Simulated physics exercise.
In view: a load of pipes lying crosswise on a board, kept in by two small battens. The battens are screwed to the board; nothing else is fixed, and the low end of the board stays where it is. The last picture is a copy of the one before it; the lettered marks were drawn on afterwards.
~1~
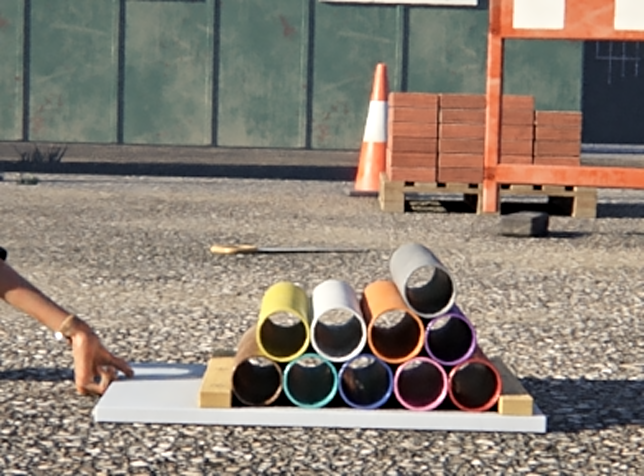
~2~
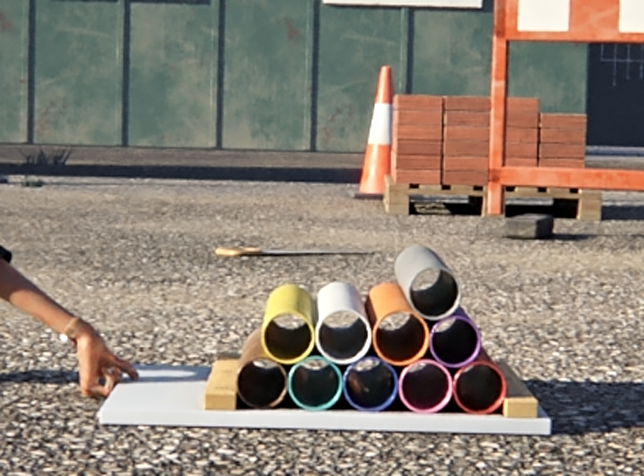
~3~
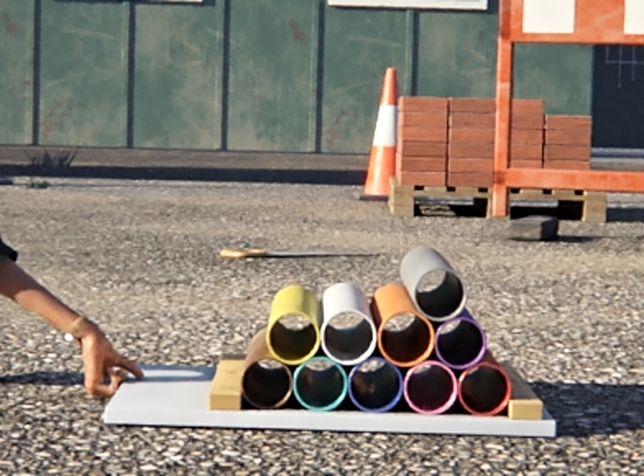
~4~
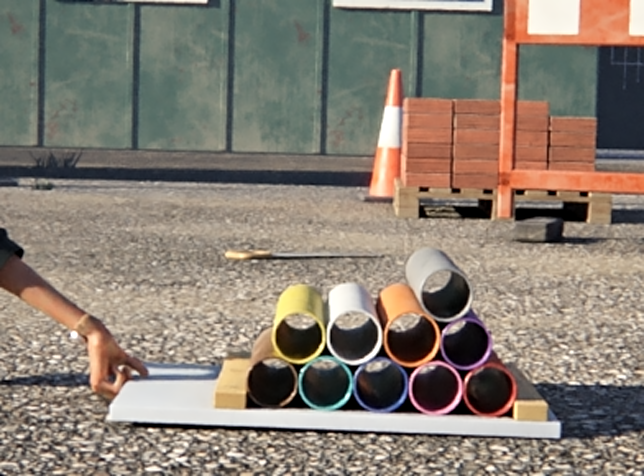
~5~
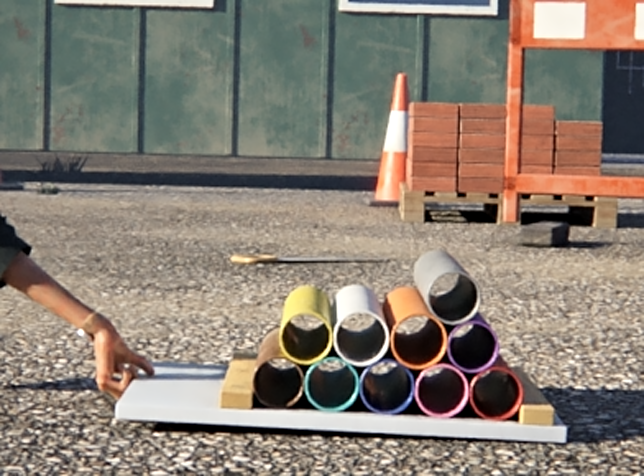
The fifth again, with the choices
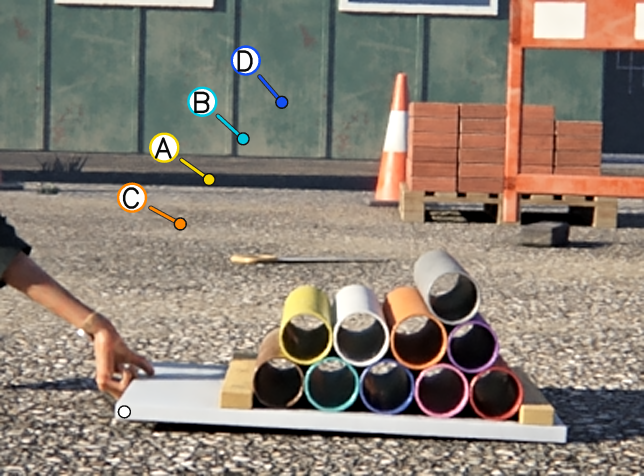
A hand reaching in from the left grips the end of a pale board on sunlit gravelly ground, seen from low down and facing the pipes' open ends. Between two wooden battens sit stacked coloured pipes, a grey one topmost at right, with an orange cone, bricks and green wall behind. The hand slightly raises the board's left end, the pipes keeping their arrangement, while the camera drifts left and slightly up.
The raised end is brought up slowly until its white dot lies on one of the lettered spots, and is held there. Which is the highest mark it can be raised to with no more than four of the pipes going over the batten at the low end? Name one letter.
C is the limit.
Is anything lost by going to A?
Yes.
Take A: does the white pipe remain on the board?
The white pipe: No.
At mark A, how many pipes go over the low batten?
At A the number is five.
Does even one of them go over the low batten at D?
At D: Yes.
On the marked copy, A at (209, 180); B at (243, 139); C at (180, 224); D at (282, 102); the white dot at (124, 412).
Following C. Soon after the start, board at 16°.
Later, board at 27°.
In the end, board at 27°, one over the low batten (grey).
As for the rest, A five over the low batten; B five over the low batten; D ten over the low batten.
